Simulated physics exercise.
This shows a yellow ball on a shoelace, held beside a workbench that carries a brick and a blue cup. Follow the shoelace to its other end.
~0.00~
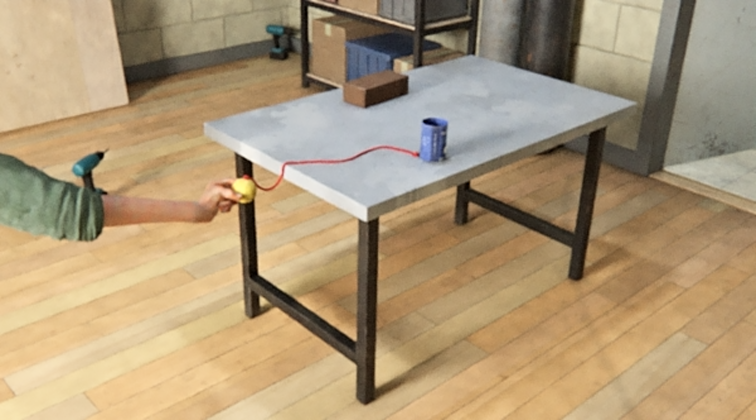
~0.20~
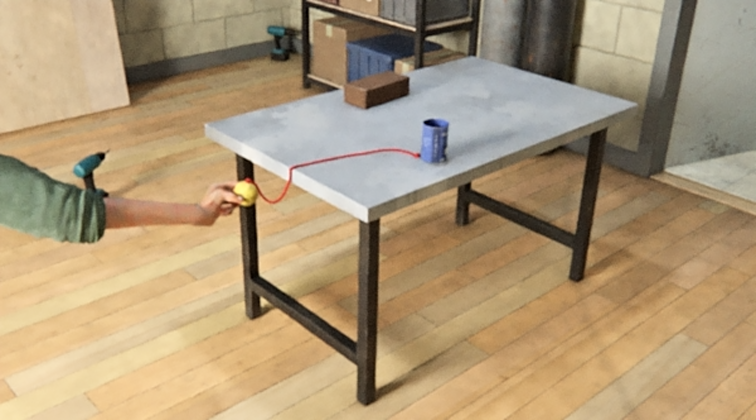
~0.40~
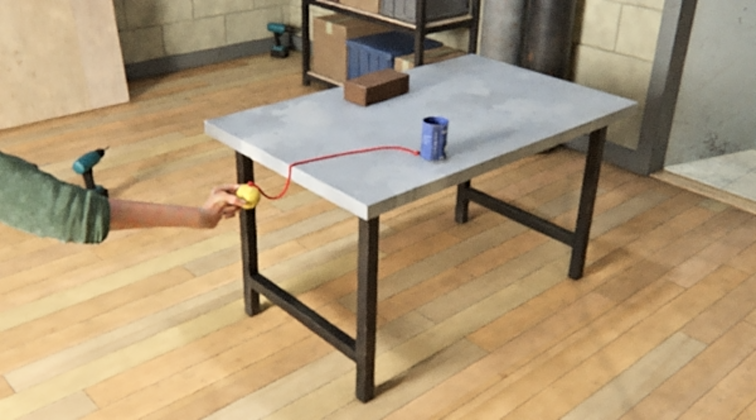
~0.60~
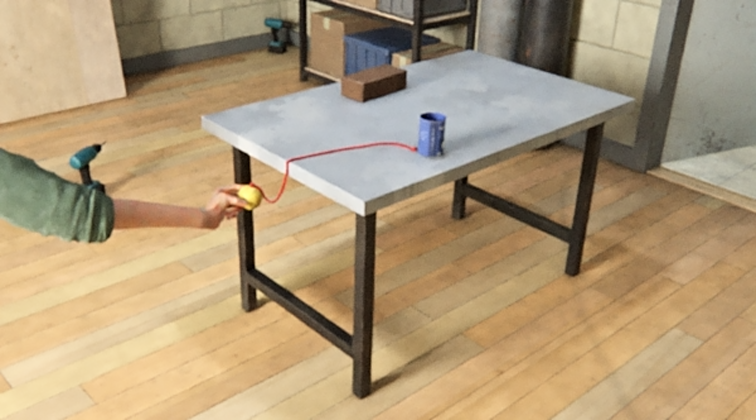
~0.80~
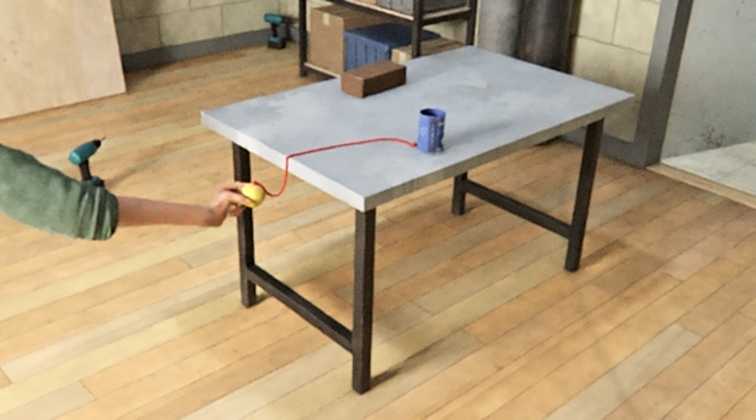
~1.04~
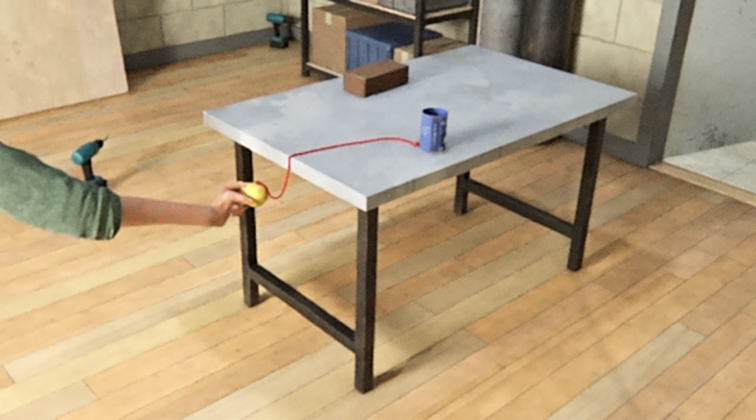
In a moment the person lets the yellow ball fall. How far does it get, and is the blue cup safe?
The yellow ball goes all the way down; the blue cup is yanked off.
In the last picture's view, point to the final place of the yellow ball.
About (219, 342).
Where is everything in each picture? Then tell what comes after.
In the first frame, yellow ball (245, 191); brick (376, 79); blue cup (435, 122).
In the second frame, yellow ball (246, 194).
In the third frame, yellow ball (249, 196).
In the fourth frame, yellow ball (250, 197); shoelace through (368, 146) (317, 154).
In the fifth frame, yellow ball (253, 195); shoelace through (367, 141) (317, 150).
In the sixth frame, yellow ball (256, 195); brick (377, 68); blue cup (435, 112); shoelace tied to the cup, with little slack.
After 1.54 s, ball on the floor near (272, 352); brick unmoved; cup over the edge.
After 1.88 s, ball on the floor near (259, 346); brick unmoved; cup down on the floor.
At rest, ball on the floor near (218, 342); brick unmoved; cup down on the floor. The yellow ball drops all the way and the blue cup is dragged off.
